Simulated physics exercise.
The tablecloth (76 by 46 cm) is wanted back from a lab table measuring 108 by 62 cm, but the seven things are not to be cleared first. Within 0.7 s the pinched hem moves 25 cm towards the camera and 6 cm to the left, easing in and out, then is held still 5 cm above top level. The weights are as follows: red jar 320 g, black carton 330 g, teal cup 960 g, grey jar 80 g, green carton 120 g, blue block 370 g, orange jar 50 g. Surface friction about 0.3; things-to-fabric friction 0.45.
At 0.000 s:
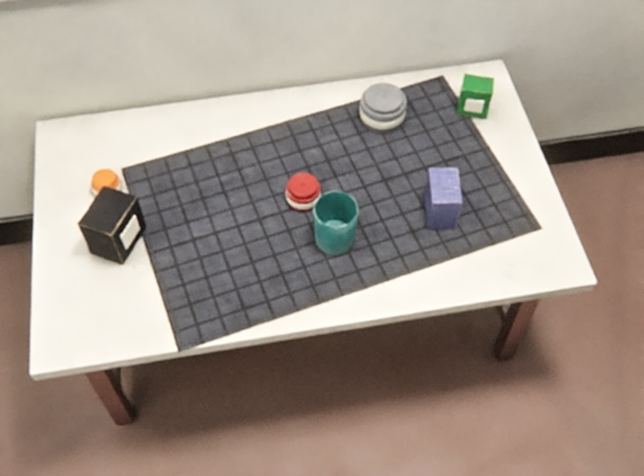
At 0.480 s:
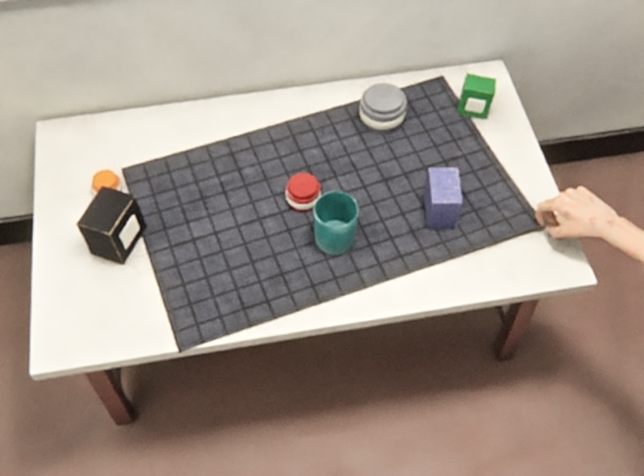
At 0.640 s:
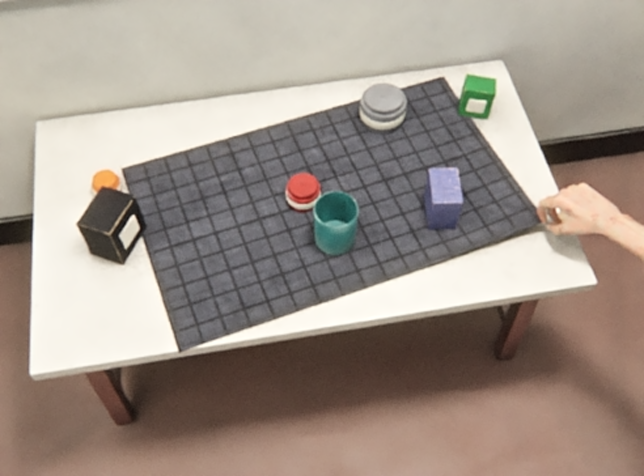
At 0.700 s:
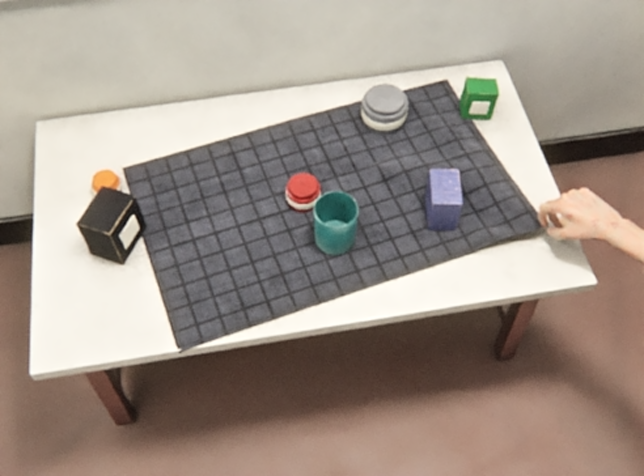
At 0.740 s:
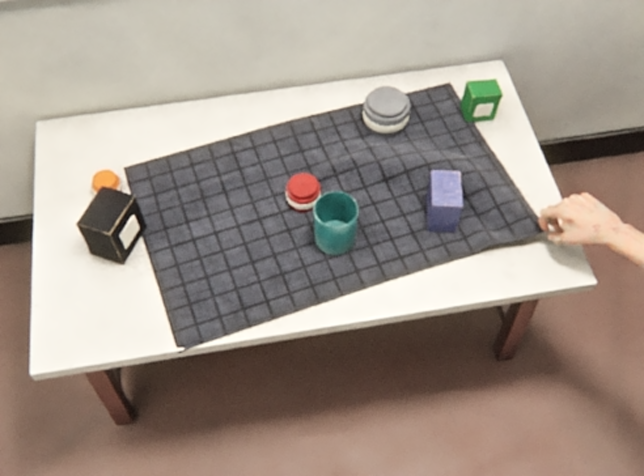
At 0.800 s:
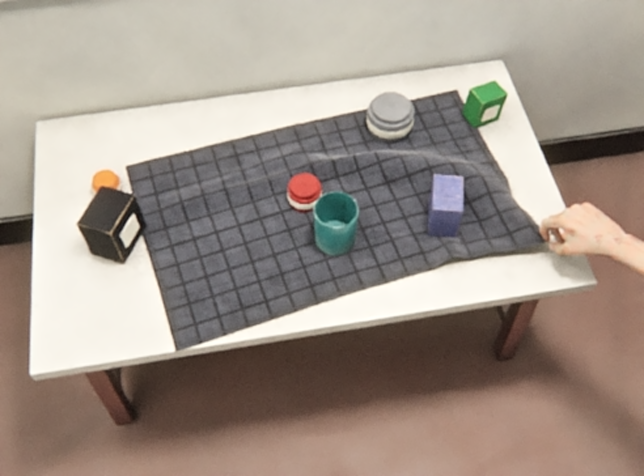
On a white table, a hand reaches in from the right, pinches the near right corner of a dark checked cloth and tugs it slightly, raising wrinkles as the grey jar, green carton and blue block shift a little.
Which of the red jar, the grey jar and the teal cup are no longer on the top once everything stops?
When it settles, the red jar is still on the top, the grey jar is still on the top, the teal cup is still on the top.
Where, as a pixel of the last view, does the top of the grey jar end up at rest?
(492, 160).
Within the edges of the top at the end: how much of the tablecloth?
Around 90 percent.
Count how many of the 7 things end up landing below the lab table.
I count 1.
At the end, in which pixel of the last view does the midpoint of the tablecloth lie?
Near (382, 218).
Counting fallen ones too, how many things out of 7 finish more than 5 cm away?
After counting, the figure is 5.
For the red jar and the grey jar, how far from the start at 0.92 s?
For the red jar, 2 centimetres, and for the grey jar, 8 centimetres.
At 0.9 s, 100 % of the tablecloth is still over the top; grey jar 8 cm off its start, red jar 2 cm off its start, green carton 6 cm off its start.
At 1.1 s, 100 % of the tablecloth is still over the top; grey jar 16 cm off its start, red jar 6 cm off its start, teal cup 2 cm off its start.
At 1.2 s, 95 % of the tablecloth is still over the top; grey jar 23 cm off its start at (473, 151), red jar 11 cm off its start at (356, 193), teal cup 5 cm off its start at (355, 223).
At 1.3 s, 90 % of the tablecloth is still over the top; grey jar 27 cm off its start, red jar 14 cm off its start, teal cup 7 cm off its start.
At 2.9 s, 90 % of the tablecloth is still over the top; grey jar 28 cm off its start at (492, 160), red jar 14 cm off its start at (369, 199), teal cup 7 cm off its start at (365, 229), green carton over the edge.
